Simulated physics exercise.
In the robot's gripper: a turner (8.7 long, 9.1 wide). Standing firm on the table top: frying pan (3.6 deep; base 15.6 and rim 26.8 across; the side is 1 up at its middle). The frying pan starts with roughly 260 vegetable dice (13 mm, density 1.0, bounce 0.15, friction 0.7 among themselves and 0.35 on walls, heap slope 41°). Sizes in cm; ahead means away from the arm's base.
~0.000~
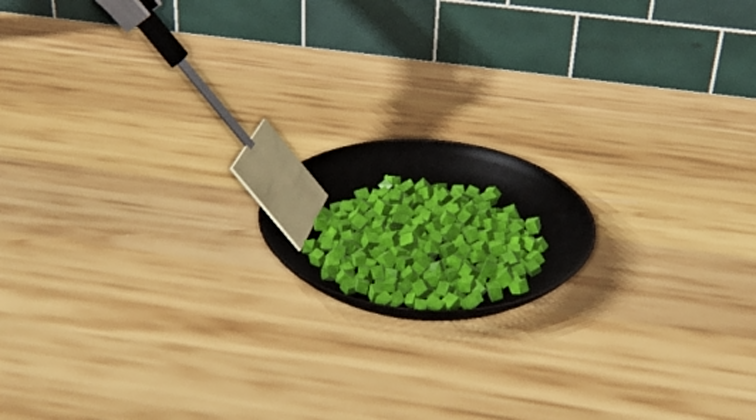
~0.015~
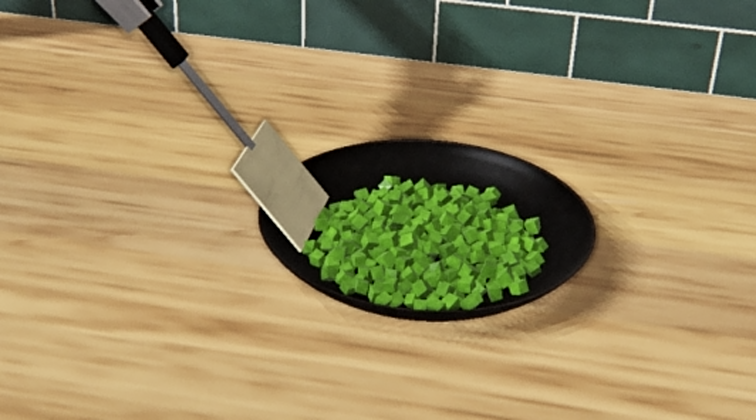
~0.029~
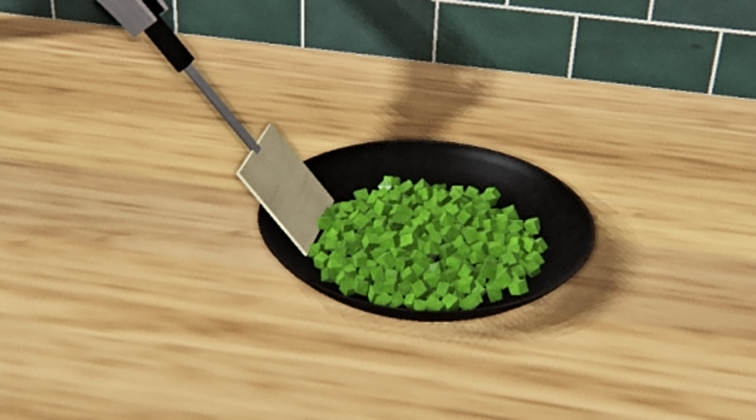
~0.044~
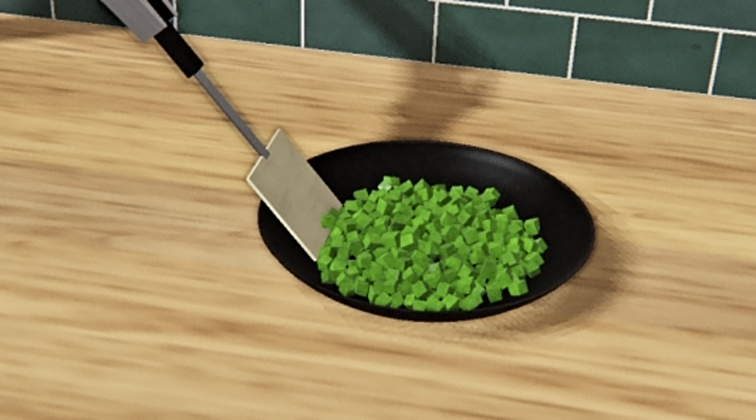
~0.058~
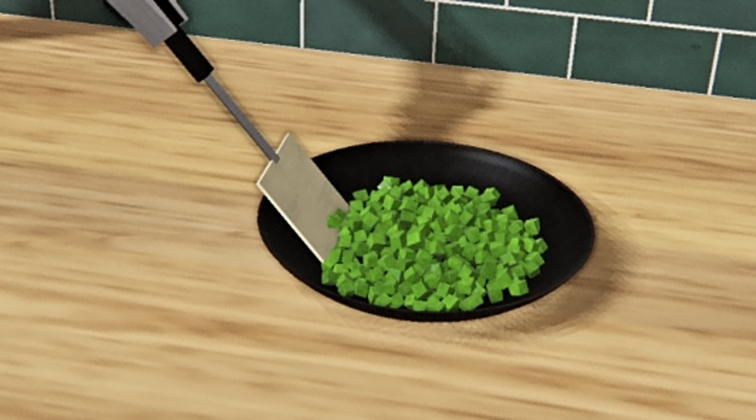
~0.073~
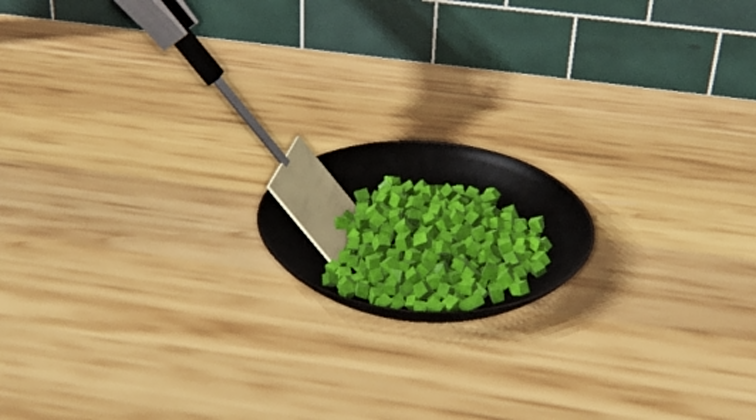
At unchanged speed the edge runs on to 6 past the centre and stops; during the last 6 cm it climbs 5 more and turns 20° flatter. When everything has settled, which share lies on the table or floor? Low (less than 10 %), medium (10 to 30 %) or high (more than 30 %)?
Share on the table or floor: Low (less than 10 %).
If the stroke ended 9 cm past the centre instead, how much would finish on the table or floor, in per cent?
In that case some 25 per cent.
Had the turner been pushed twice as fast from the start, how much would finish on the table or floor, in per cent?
In that case some 20 per cent.
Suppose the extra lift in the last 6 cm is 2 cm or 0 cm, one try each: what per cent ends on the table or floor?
About 10 and 15 per cent.
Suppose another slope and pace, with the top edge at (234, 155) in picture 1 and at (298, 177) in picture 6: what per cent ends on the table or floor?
About 15 per cent.
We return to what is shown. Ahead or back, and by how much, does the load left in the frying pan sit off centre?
Roughly 5.5 cm ahead.
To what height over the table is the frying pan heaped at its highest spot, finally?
Roughly 5.5 cm.
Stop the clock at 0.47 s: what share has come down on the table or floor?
About 5 per cent.
After 0.15 s, sloping 50°, highest piece 4 above the table; 264 in the frying pan.
After 0.23 s, sloping 41°, highest piece 6 above the table; 254 in the frying pan, 10 on the blade or in flight.
After 0.47 s, sloping 30°, highest piece 5 above the table; 246 in the frying pan, 18 on the table or floor.
After 1.52 s, sloping 30°, highest piece 5 above the table; 246 in the frying pan, 18 on the table or floor.
At rest, 246 in the frying pan, 18 on the table or floor. That is 7 % on the table or floor.
